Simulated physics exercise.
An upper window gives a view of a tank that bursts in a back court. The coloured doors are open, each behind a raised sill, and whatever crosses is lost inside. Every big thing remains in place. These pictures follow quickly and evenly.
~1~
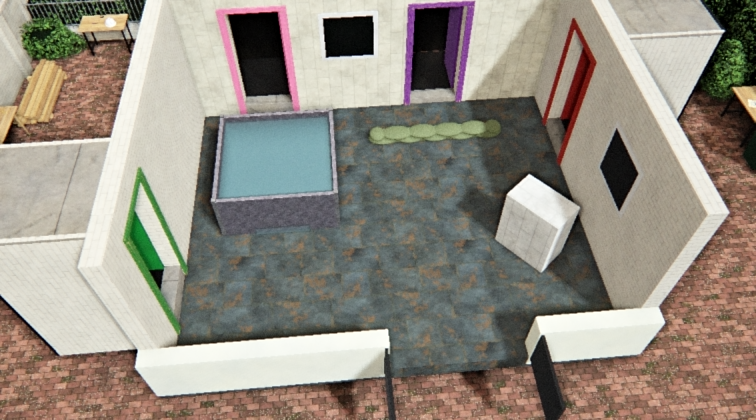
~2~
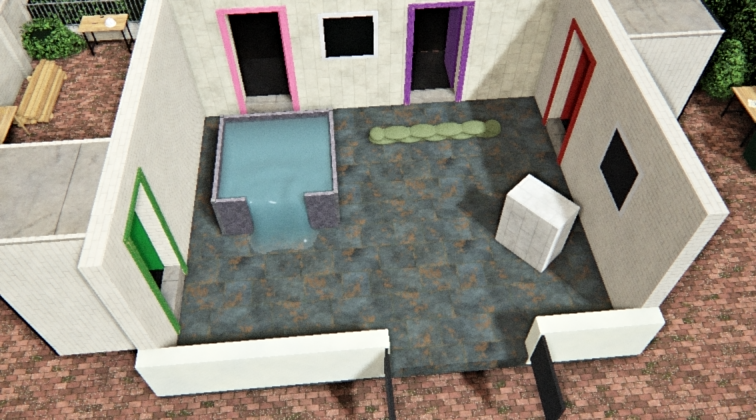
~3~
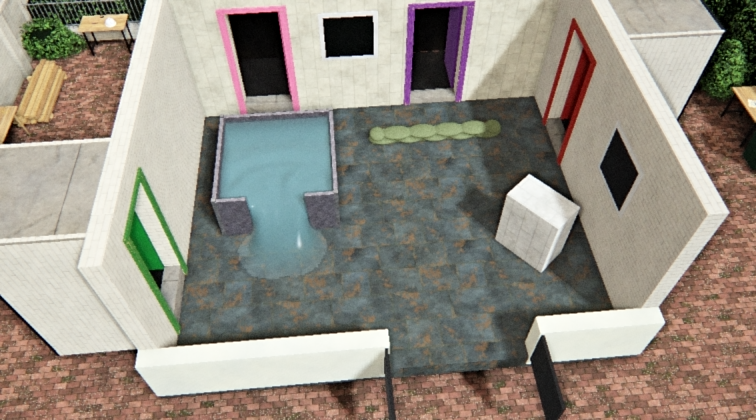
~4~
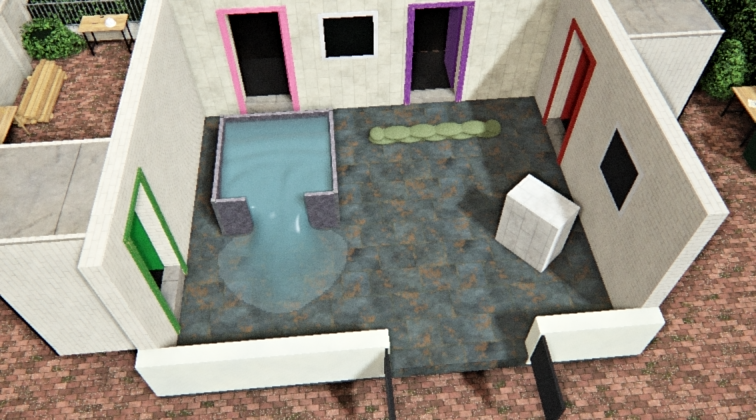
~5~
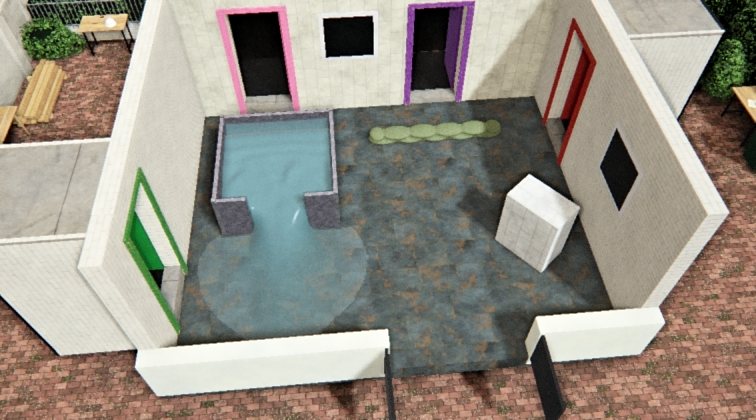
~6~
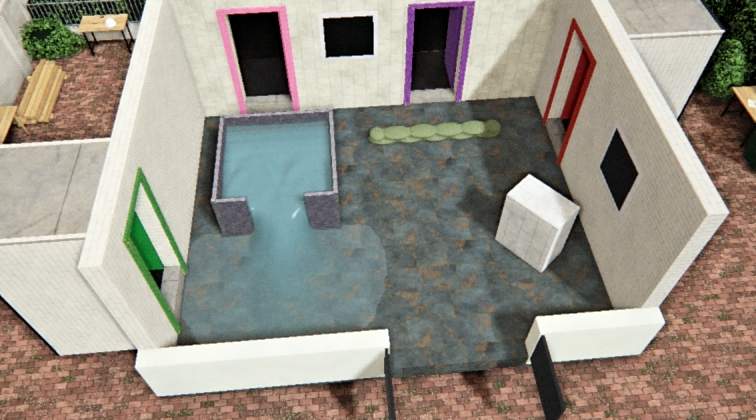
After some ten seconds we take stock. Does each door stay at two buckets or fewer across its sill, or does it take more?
Outcome: The purple door doesn't overshoot the mark there; the red door doesn't overshoot the mark there; the green door doesn't overshoot the mark there; the pink door doesn't overshoot the mark there.
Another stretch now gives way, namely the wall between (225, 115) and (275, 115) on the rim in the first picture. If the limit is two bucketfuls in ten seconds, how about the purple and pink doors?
Lab note: Purple door below the mark, pink door above the mark.
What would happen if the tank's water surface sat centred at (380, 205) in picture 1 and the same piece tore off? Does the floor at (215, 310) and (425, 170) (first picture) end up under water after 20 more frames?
Spot one ends up sodden, spot two left untouched.
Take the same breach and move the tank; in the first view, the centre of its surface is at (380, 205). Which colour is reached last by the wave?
It's the door marked red.
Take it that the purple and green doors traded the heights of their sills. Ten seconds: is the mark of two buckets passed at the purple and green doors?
Here's how I see it: The purple door does not reach it, the green door gets past it.
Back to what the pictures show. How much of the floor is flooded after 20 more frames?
Estimate: Some 45 in a hundred.
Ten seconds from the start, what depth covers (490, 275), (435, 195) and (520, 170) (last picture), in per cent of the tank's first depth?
Respectively 10, 4 and 10 per cent.
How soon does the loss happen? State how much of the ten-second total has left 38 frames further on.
Estimated share: Close to 60 %.
A moment on, water covers 25 % of the floor; the purple door not reached, the red door not reached, the green door wet at the sill, nothing in, the pink door not reached.
Next, water covers 30 % of the floor; the purple door not reached, the red door not reached, the green door wet at the sill, nothing in, the pink door not reached.
Then, water covers 45 % of the floor; the purple door not reached, the red door not reached, the green door wet at the sill, nothing in, the pink door not reached.
Later, water covers 80 % of the floor; the purple door not reached, the red door wet at the sill, nothing in, the green door wet at the sill, nothing in, the pink door wet at the sill, nothing in.
In the end, water covers 95 % of the floor; the purple door wet at the sill, nothing in, the red door wet at the sill, nothing in, the green door wet at the sill, nothing in, the pink door wet at the sill, nothing in.
